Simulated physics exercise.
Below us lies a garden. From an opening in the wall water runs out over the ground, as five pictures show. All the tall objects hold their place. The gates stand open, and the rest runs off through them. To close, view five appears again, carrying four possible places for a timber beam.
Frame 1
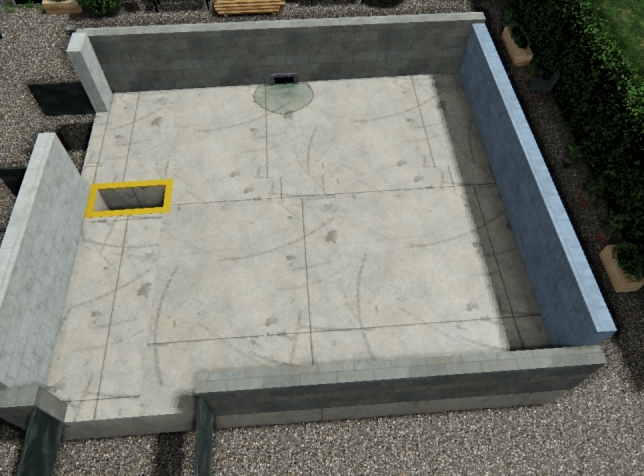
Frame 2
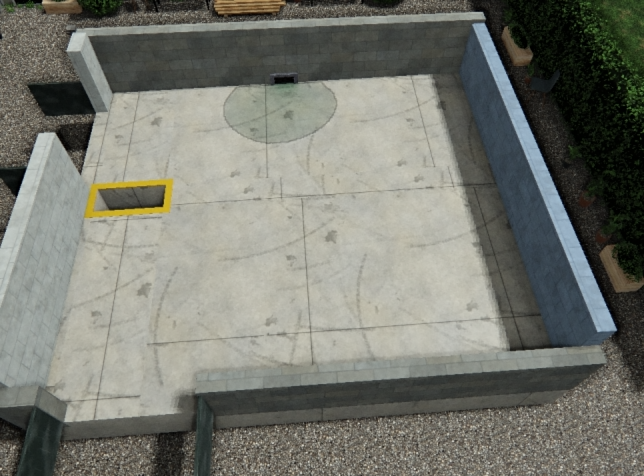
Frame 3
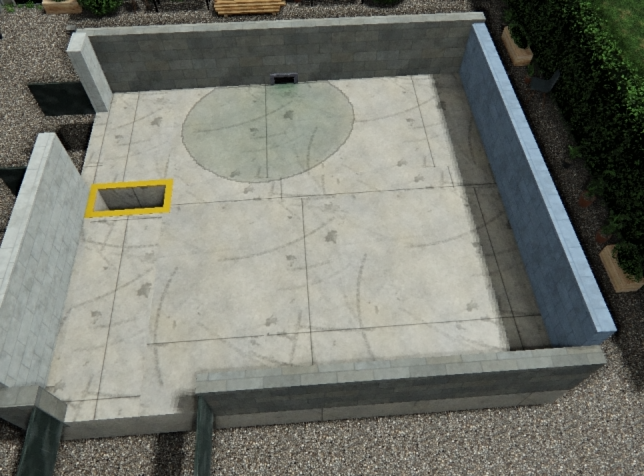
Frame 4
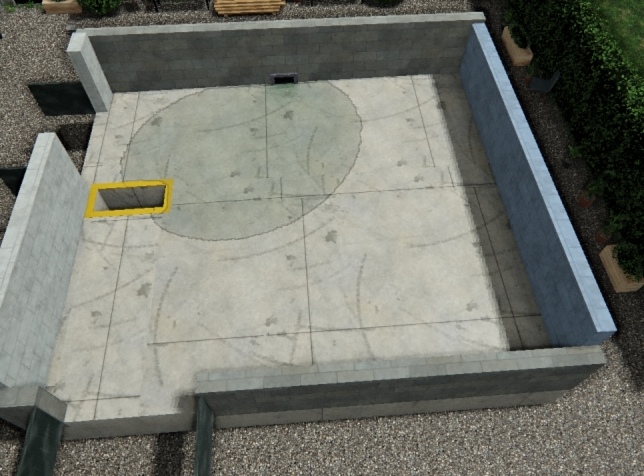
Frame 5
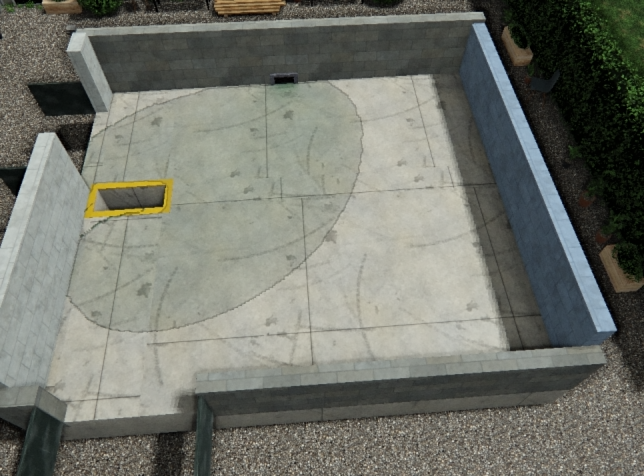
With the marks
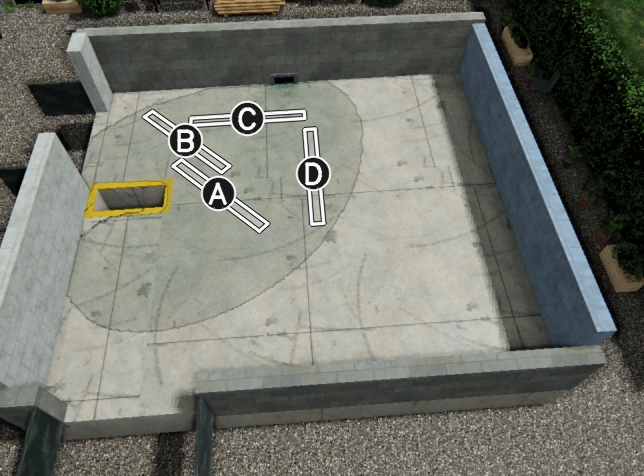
Thin sheet of water spreading from a small outlet across a walled concrete yard, reaching and surrounding a yellow-edged gully at left.
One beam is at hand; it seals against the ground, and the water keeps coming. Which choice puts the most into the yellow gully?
Place D does it best.
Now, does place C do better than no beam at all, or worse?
Place C is worse.
On the marked copy, A from (177, 162) to (263, 227); B from (148, 114) to (225, 169); C from (190, 121) to (304, 114); D from (317, 223) to (309, 129).
With A, about 13 % of the stream goes into the yellow gully, about 86 % out by the gates.
With B, about 6 % of the stream goes into the yellow gully, about 94 % out by the gates.
With C, about 9 % of the stream goes into the yellow gully, about 91 % out by the gates.
With D, about 31 % of the stream goes into the yellow gully, about 69 % out by the gates.
